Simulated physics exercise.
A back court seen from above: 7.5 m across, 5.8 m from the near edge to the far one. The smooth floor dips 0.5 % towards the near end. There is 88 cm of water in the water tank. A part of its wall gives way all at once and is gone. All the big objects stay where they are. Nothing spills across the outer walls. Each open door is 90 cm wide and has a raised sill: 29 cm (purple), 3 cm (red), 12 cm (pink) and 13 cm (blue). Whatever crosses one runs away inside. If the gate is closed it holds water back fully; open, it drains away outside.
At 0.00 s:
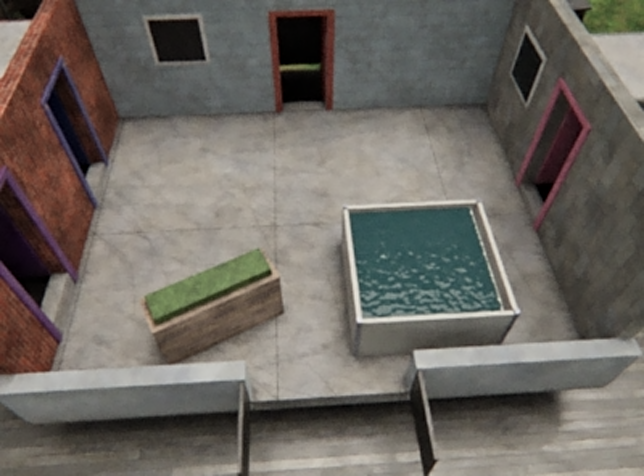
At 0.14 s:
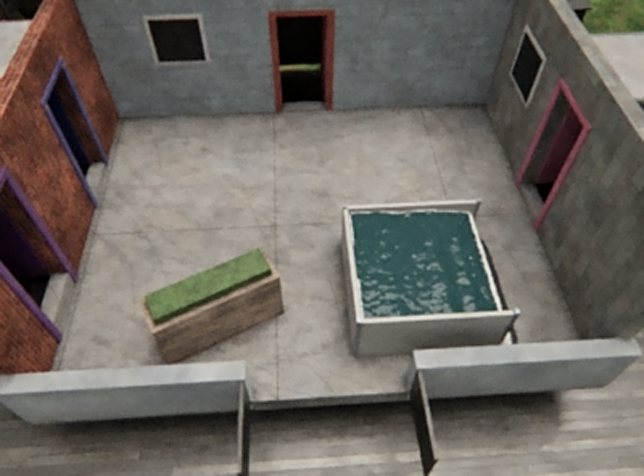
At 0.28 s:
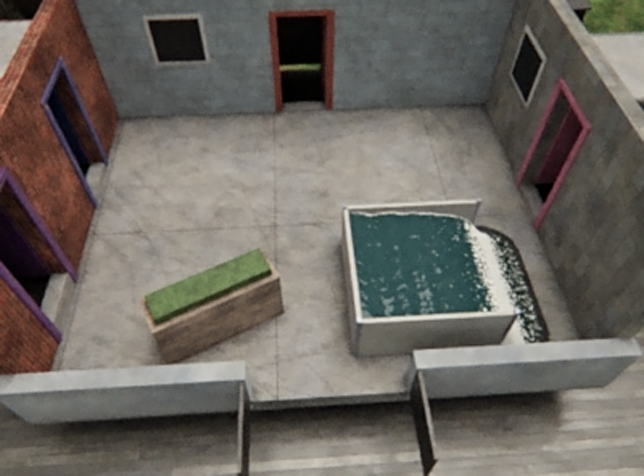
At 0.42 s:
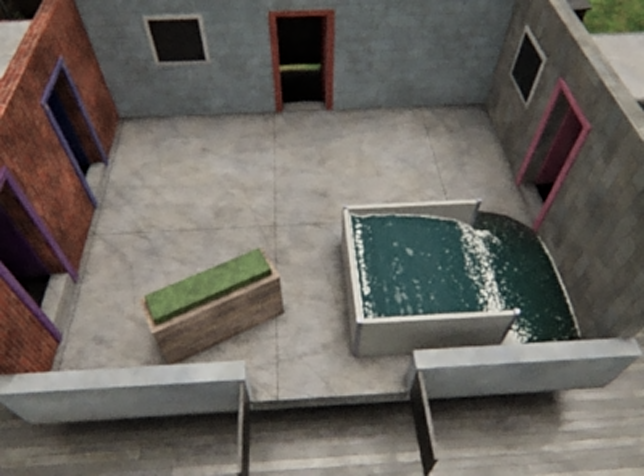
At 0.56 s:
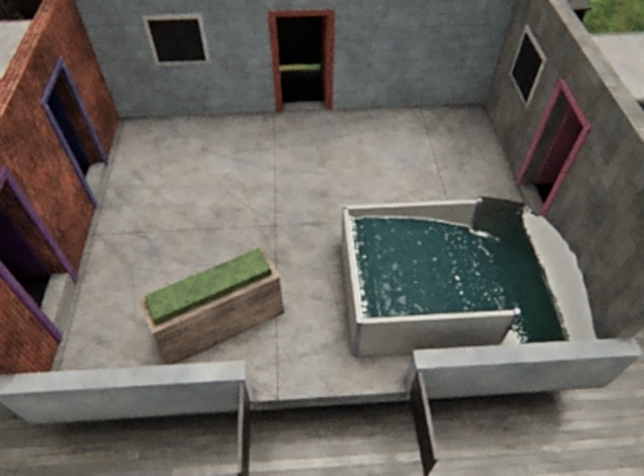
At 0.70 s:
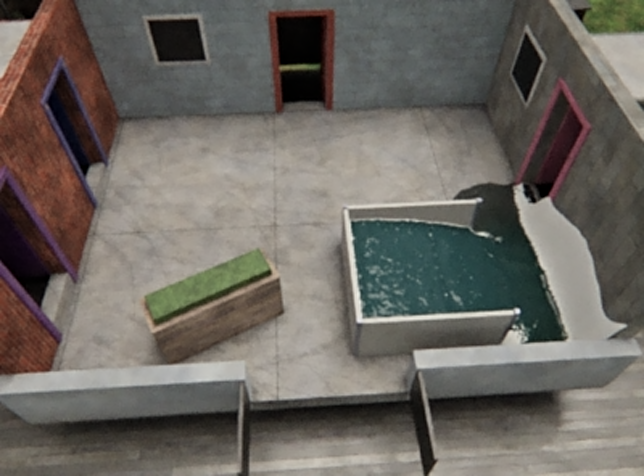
In a walled court seen from above, the right side of a square water tank gives way, and water pours out through the gap, spreading across the floor to the right-hand wall and back towards the pink-framed door.
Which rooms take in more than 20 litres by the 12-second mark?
The water let in: At the purple door it does not reach the limit; at the red door it exceeds the limit; at the pink door it goes over the limit; at the blue door it keeps below the limit.
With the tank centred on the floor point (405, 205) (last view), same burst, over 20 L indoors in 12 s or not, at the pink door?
Then: Pink past it.
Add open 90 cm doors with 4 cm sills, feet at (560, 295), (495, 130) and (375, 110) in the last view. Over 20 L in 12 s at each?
In that order: Past it, above, over.
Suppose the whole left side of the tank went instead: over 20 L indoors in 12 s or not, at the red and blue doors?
Then: Red above, blue over.
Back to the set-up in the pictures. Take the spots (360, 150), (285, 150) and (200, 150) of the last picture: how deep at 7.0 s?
Roughly 6, 5 and 3 cm, in turn.
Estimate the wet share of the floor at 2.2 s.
Near 30 per cent is wet.
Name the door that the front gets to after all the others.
The blue one.
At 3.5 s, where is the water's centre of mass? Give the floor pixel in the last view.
Near (432, 235).
After 1.4 s water covers 15 % of the floor and is deepest (70 cm) near (587, 363); purple door not reached, red door not reached, pink door 26 cm at the sill, 21 L in, blue door not reached.
After 2.2 s water covers 30 % of the floor and is deepest (48 cm) near (587, 363); purple door not reached, red door not reached, pink door 22 cm at the sill, 67 L in, blue door not reached.
After 3.5 s water covers 45 % of the floor and is deepest (30 cm) near (486, 114); purple door not reached, red door 9 cm at the sill, 2 L in, pink door 16 cm at the sill, 98 L in, blue door not reached.
After 7.0 s water covers 90 % of the floor and is deepest (17 cm) near (536, 366); purple door 8 cm at the sill, 0 L in, red door 5 cm at the sill, 29 L in, pink door 11 cm at the sill, 109 L in, blue door 11 cm at the sill, 0 L in.
After 12.0 s water covers 95 % of the floor and is deepest (14 cm) near (81, 263); purple door 13 cm at the sill, 0 L in, red door 4 cm at the sill, 42 L in, pink door 6 cm at the sill, 110 L in, blue door 9 cm at the sill, 0 L in.
